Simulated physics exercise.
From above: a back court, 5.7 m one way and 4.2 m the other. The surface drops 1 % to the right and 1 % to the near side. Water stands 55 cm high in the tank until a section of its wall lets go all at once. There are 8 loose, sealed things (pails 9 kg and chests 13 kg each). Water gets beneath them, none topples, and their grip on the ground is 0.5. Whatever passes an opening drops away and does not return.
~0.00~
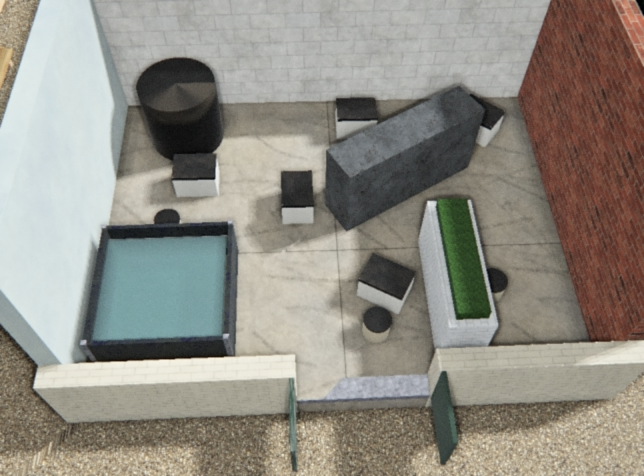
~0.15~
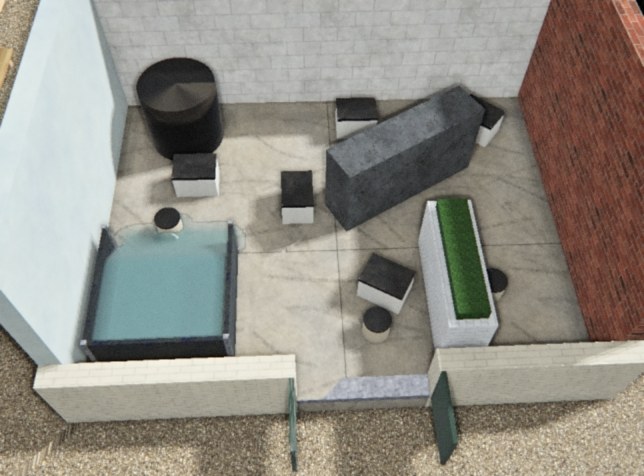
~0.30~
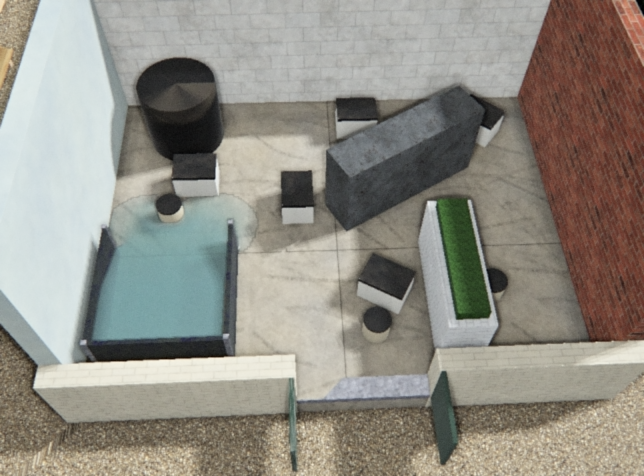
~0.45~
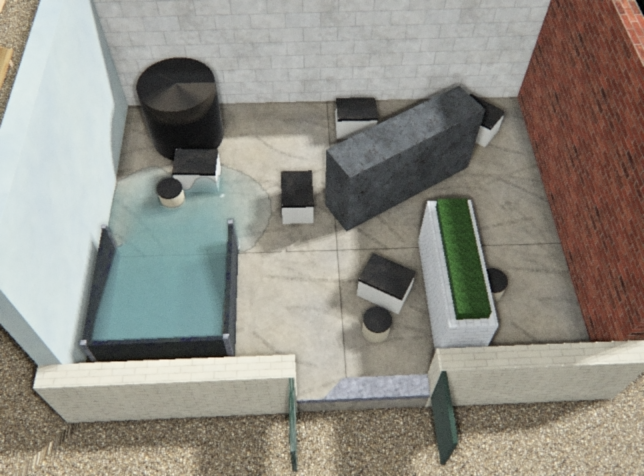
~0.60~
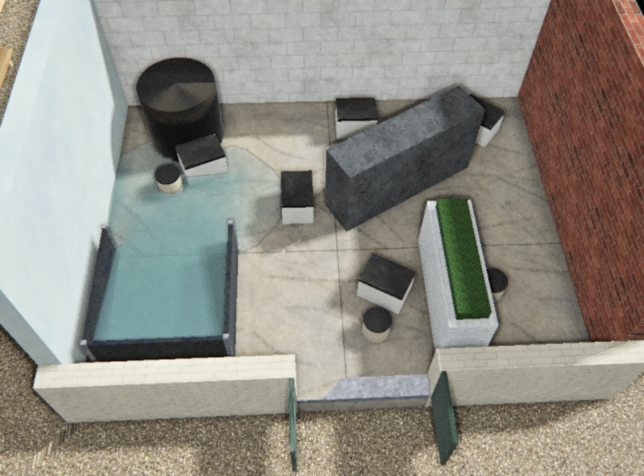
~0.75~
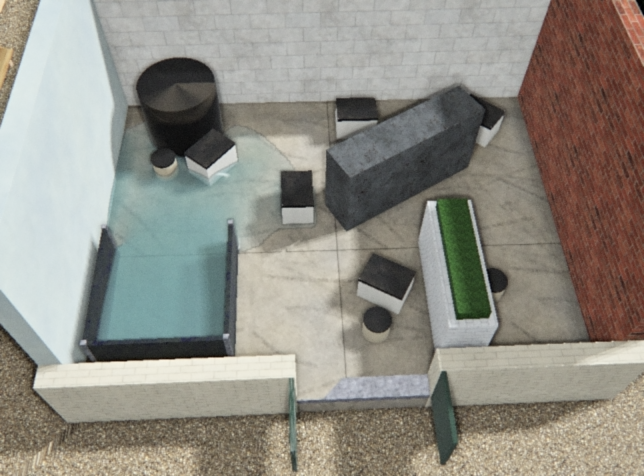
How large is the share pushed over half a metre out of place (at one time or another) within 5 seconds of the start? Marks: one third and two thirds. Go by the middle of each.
That comes to from one to two thirds.
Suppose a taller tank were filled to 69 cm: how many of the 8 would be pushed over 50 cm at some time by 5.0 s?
In that case 4 of them.
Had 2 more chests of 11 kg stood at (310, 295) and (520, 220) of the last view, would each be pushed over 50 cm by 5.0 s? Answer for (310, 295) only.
It is less.
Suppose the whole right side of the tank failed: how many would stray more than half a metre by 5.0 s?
Then 2.
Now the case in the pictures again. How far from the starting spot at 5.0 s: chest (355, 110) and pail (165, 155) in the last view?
In that order: 200 cm, 140 cm.
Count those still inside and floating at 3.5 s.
At that moment 3.
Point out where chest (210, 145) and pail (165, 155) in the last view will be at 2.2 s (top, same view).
Around (341, 92) and (145, 82).
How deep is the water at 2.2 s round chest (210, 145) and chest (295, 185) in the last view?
Roughly 16 and 2 cm.
After 1.1 s 2 of 8 are over 50 cm from their spots; 1 afloat.
After 2.2 s 2 of 8 are over 50 cm from their spots; 2 afloat.
After 3.5 s 3 of 8 are over 50 cm from their spots; 3 afloat.
After 5.0 s 4 of 8 are over 50 cm from their spots, and 4 have been at some point; 2 afloat.
